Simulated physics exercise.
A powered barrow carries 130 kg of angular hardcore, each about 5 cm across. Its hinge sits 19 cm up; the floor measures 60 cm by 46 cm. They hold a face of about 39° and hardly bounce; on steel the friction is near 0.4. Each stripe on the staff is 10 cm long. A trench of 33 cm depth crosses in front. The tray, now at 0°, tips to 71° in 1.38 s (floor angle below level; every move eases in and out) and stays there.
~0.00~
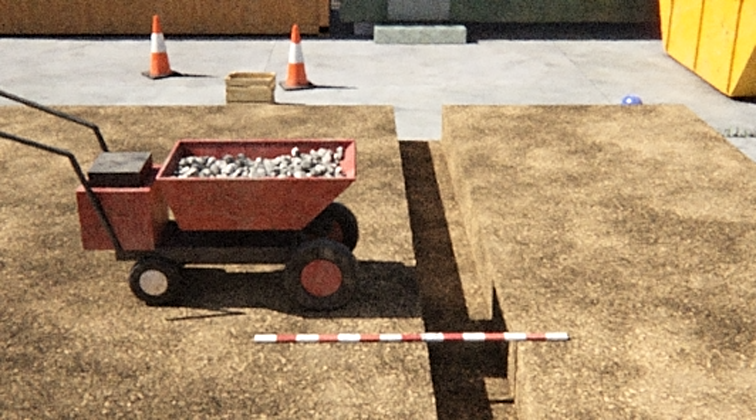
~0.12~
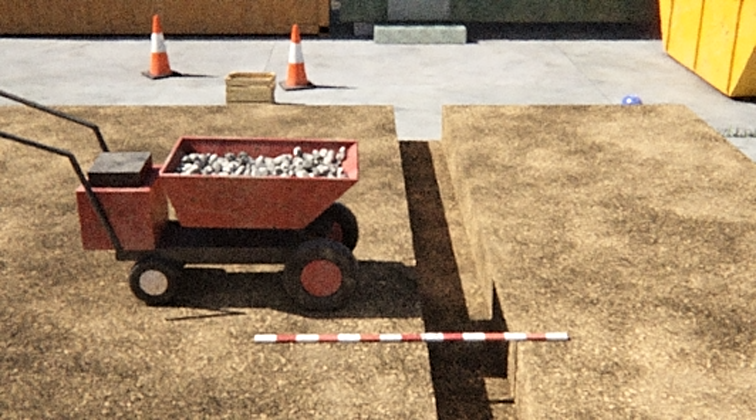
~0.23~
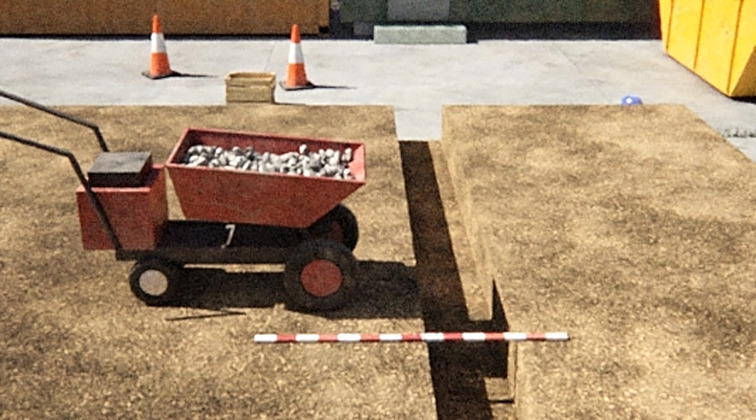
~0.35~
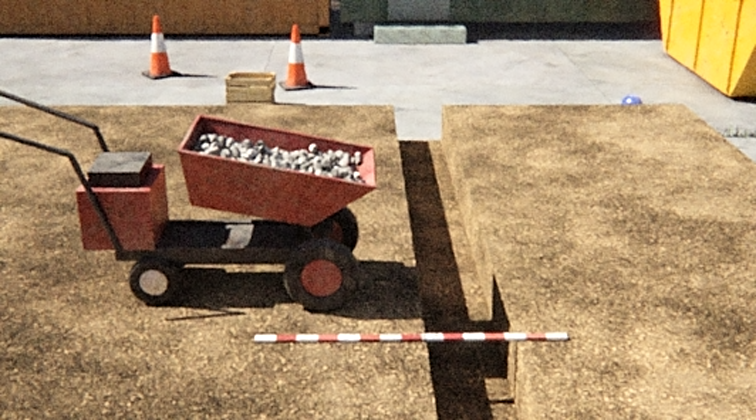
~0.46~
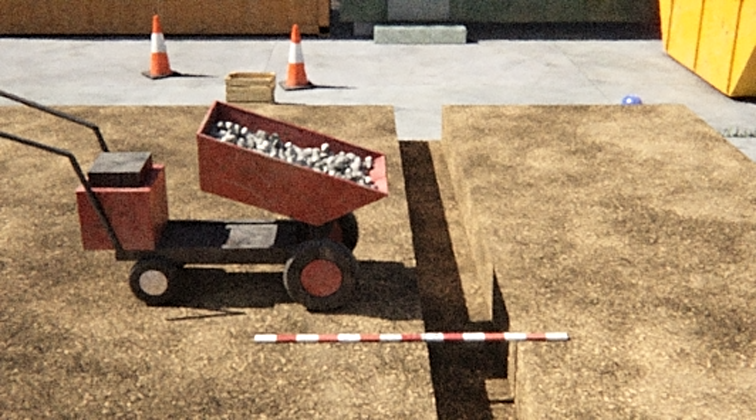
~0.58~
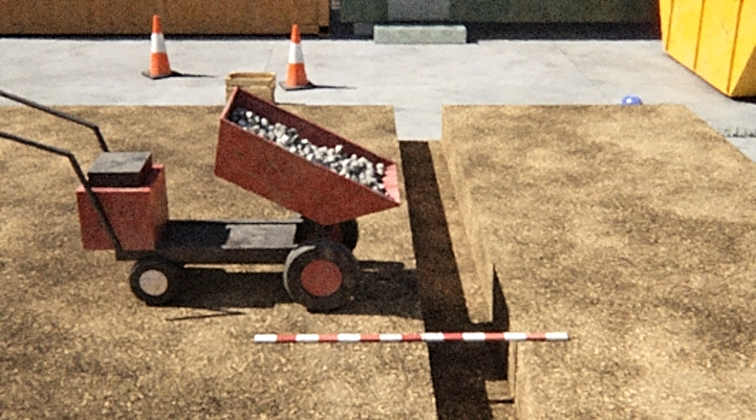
To begin with, a red powered barrow loaded with grey stones stands level on brown ground, left of a narrow trench. Its tray then starts to tilt, the rear rising and the front lip lowering toward the right. The slope grows steadily steeper while the wheeled base stays still.
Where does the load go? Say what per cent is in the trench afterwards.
Some 99 per cent of it.
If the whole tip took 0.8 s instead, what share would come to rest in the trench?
In that case some 90 per cent.
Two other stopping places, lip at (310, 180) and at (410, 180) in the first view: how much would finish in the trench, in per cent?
Near 85 per cent from the first place, 55 from the second.
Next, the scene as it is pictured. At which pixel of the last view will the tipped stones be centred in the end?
Near (464, 323).
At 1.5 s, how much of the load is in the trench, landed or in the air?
Some 40 per cent.
After 1.0 s the floor is at 60°; 100 % in the tray; the foremost stones are at (433, 236).
After 1.5 s the floor is at 71°; 62 % in the tray, 38 % in the trench; the foremost stones are at (495, 323).
After 1.8 s the floor is at 71°; 25 % in the tray, 75 % in the trench, 1 % past the trench; the foremost stones are at (522, 276).
After 3.8 s the floor is at 71°; 0 % in the tray, 99 % in the trench, 1 % past the trench; the foremost stones are at (525, 278).
